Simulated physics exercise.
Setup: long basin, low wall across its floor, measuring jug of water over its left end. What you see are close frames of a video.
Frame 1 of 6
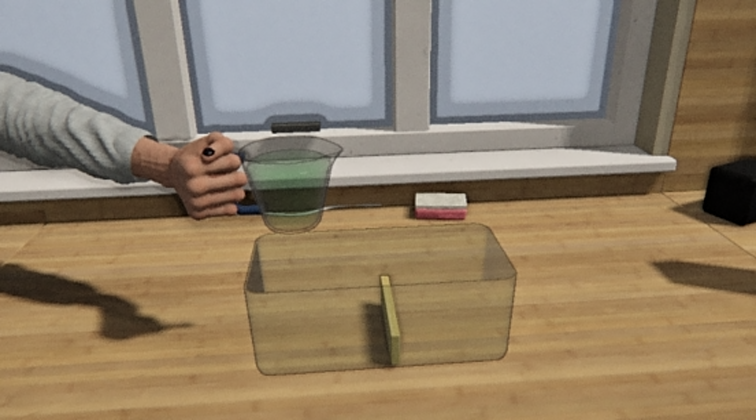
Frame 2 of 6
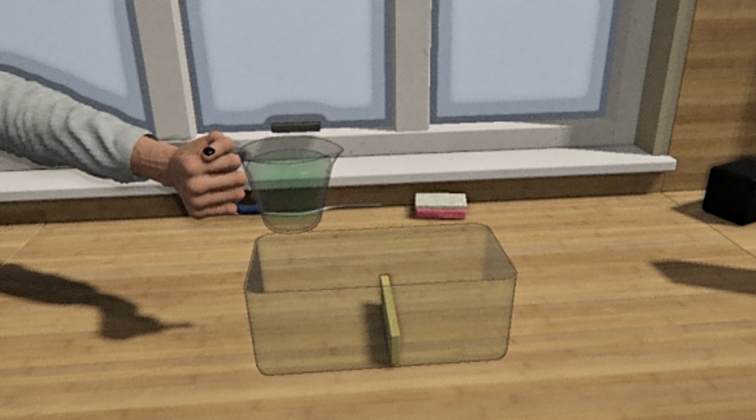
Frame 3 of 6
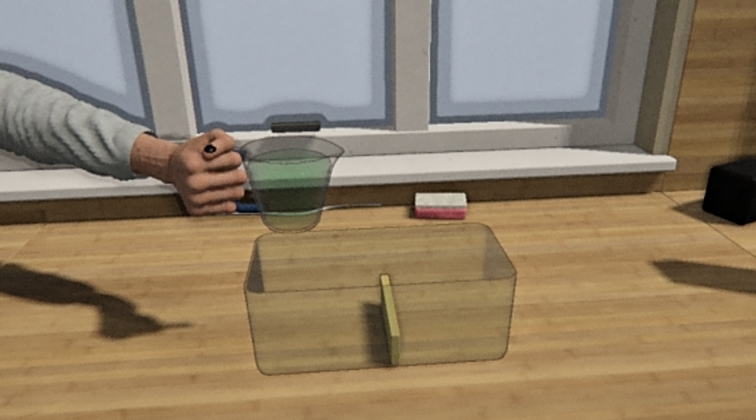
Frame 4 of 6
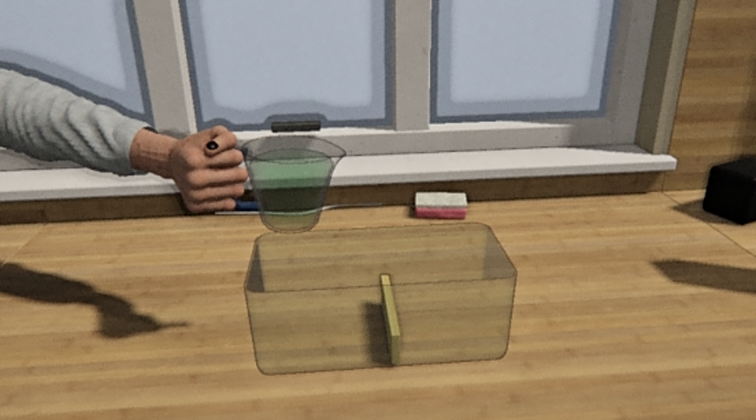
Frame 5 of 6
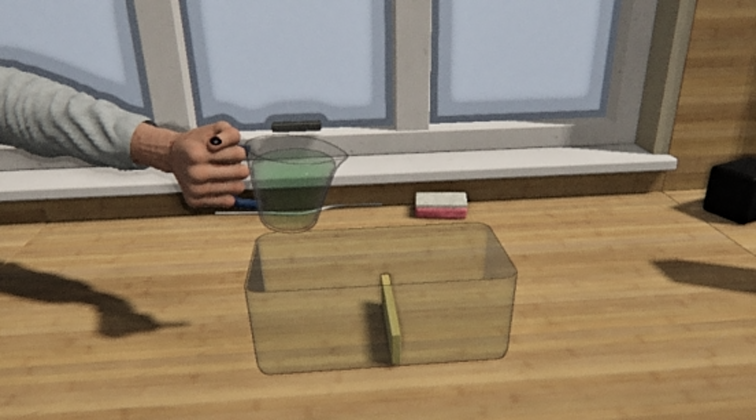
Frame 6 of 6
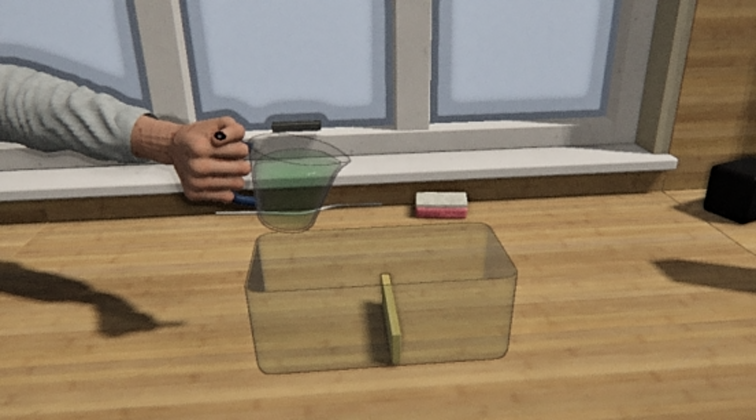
A hand slowly tilts a jug of green liquid slightly rightward above a clear basin.
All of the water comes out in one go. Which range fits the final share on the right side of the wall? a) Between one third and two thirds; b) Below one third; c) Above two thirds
a.
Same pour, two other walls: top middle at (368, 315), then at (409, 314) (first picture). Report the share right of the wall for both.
The first placement gives around 85 percent, the second 25 percent.
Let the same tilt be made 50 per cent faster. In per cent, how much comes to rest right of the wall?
It comes to 40 per cent or so.
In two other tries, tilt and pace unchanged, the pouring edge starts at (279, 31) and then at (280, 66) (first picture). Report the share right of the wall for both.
You'd get 5 percent from the first and 5 percent from the second.
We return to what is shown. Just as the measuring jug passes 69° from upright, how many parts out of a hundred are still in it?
Near 65 in a hundred still remains.
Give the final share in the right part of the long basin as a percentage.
Around 55 %.
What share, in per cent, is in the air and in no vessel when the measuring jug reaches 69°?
Something like 20 per cent of it.
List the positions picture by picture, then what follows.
Tilt 0°; pouring edge (343, 148); surface from (246, 161) to (332, 158); the long basin's rim runs from (251, 263) to (501, 249); the wall's top is at (389, 304), in the first picture.
Tilt 1°; pouring edge (343, 149); surface from (247, 162) to (332, 158), in the second picture.
Tilt 2°; pouring edge (344, 150); surface from (247, 160) to (333, 159), in the third picture.
Tilt 5°; pouring edge (346, 152); surface from (249, 160) to (334, 159), in the fourth picture.
Tilt 8°; pouring edge (349, 155); surface from (251, 161) to (337, 159), in the fifth picture.
Tilt 12°; pouring edge (351, 159); surface from (254, 161) to (342, 160), in the sixth picture.
A moment on, the tilt is 69° and 63 per cent is still to pour, 2 is left of the wall and 14 right of it.
Next, the tilt is 102° and 8 per cent is still to pour, 33 is left of the wall and 52 right of it.
Then the tilt is 107° and 0 per cent is still to pour, 47 is left of the wall and 53 right of it.
Later the tilt is 107° and 0 per cent is still to pour, 47 is left of the wall and 53 right of it.
Finally, 47 per cent lies left of the wall, 53 right of it and 0 outside.
